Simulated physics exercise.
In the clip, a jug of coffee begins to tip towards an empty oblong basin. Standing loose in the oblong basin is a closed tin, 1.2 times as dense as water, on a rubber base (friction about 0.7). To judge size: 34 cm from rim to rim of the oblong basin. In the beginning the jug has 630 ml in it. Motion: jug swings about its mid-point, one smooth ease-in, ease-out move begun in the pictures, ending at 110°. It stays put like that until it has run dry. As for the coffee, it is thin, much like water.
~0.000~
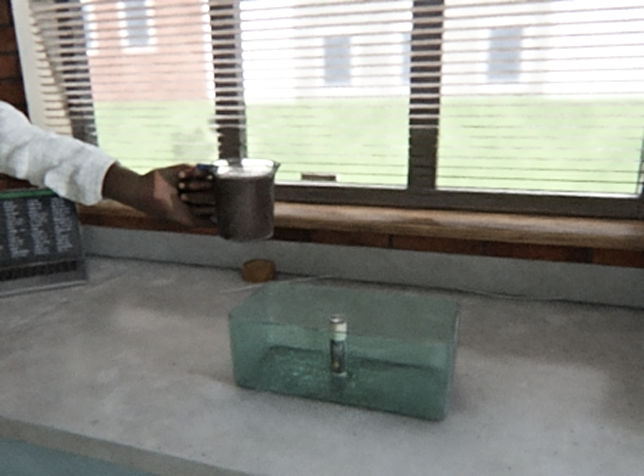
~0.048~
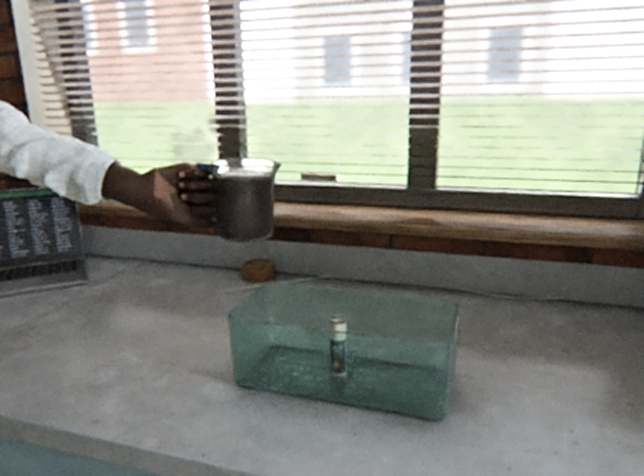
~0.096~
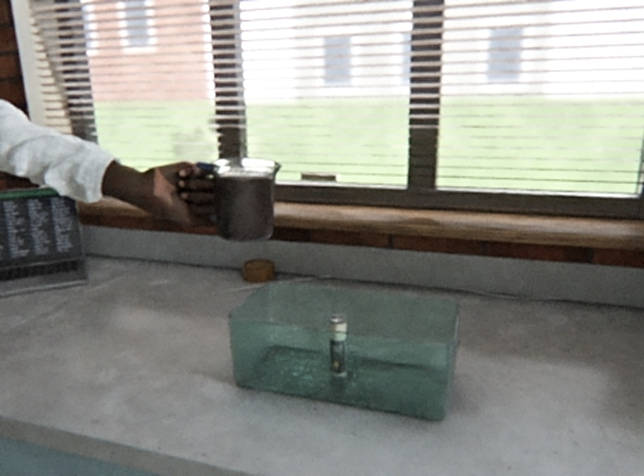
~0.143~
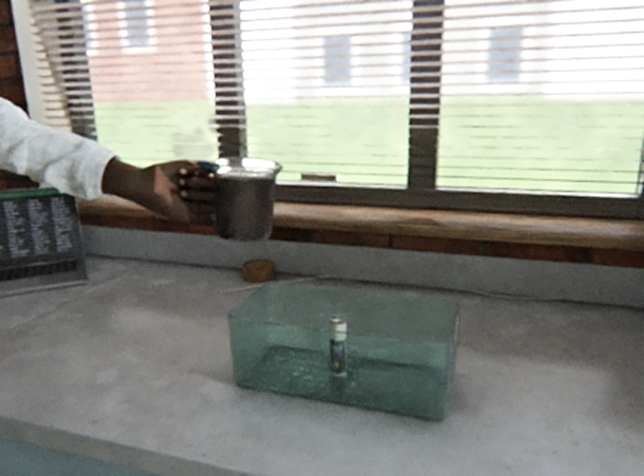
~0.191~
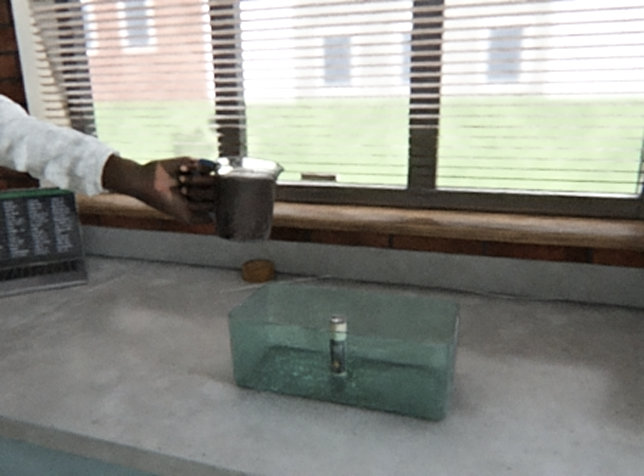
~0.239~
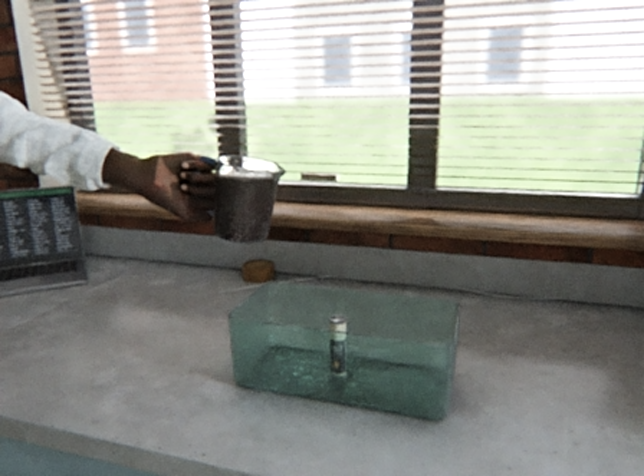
A grey countertop beneath a wide window with blinds, a lawn and brick building outside, is seen from slightly above. A greenish see-through oblong basin holds a small upright tin, while at left a white-sleeved arm holds a dark jug of coffee above the counter, near a dark printed panel. The hand slowly tilts the jug slightly rightward, while the basin, tin and camera stay still.
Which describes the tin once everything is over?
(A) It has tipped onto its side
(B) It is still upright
Answer: A.
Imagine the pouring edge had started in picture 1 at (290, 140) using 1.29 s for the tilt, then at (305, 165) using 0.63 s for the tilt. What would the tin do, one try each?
In the first try it comes down; in the second it remains standing.
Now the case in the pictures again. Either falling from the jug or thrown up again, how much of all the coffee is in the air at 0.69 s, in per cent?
Share: Roughly 16 per cent.
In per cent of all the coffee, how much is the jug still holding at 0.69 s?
Fraction remaining: Approx. 82 per cent.
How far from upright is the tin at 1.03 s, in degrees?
Measured tilt, approx.: 0 degrees.
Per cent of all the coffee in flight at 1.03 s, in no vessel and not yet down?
About 24 percent.
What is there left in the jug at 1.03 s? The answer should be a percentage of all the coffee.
24 per cent or thereabouts.
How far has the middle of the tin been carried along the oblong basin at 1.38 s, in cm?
Reading: Roughly 9 cm.
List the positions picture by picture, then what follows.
In the first frame, it leans 0°; its right rim is at (280, 164); the coffee meets the walls at (219, 172) and (273, 174); the oblong basin's rim runs from (248, 299) to (457, 323); the tin's top is at (338, 321).
In the second frame, it leans 0°; its right rim is at (280, 165); the coffee meets the walls at (220, 172) and (273, 174).
In the third frame, it leans 2°; its right rim is at (281, 166); the coffee meets the walls at (220, 172) and (274, 175).
In the fourth frame, it leans 3°; its right rim is at (282, 167); the coffee meets the walls at (221, 172) and (274, 176).
In the fifth frame, it leans 6°; its right rim is at (284, 169); the coffee meets the walls at (222, 173) and (276, 176).
In the sixth frame, it leans 9°; its right rim is at (286, 172); the coffee meets the walls at (223, 174) and (278, 176).
After 0.69 s the tilt is 64° and 81 per cent is still to pour; the tin stands where it began.
After 1.03 s the tilt is 101° and 25 per cent is still to pour; the tin stands where it began.
After 1.38 s the tilt is 110° and 1 per cent is still to pour; the tin lies on its side.
After 1.76 s the tilt is 110° and 0 per cent is still to pour; the tin lies on its side.
In the end the tin lies on its side.
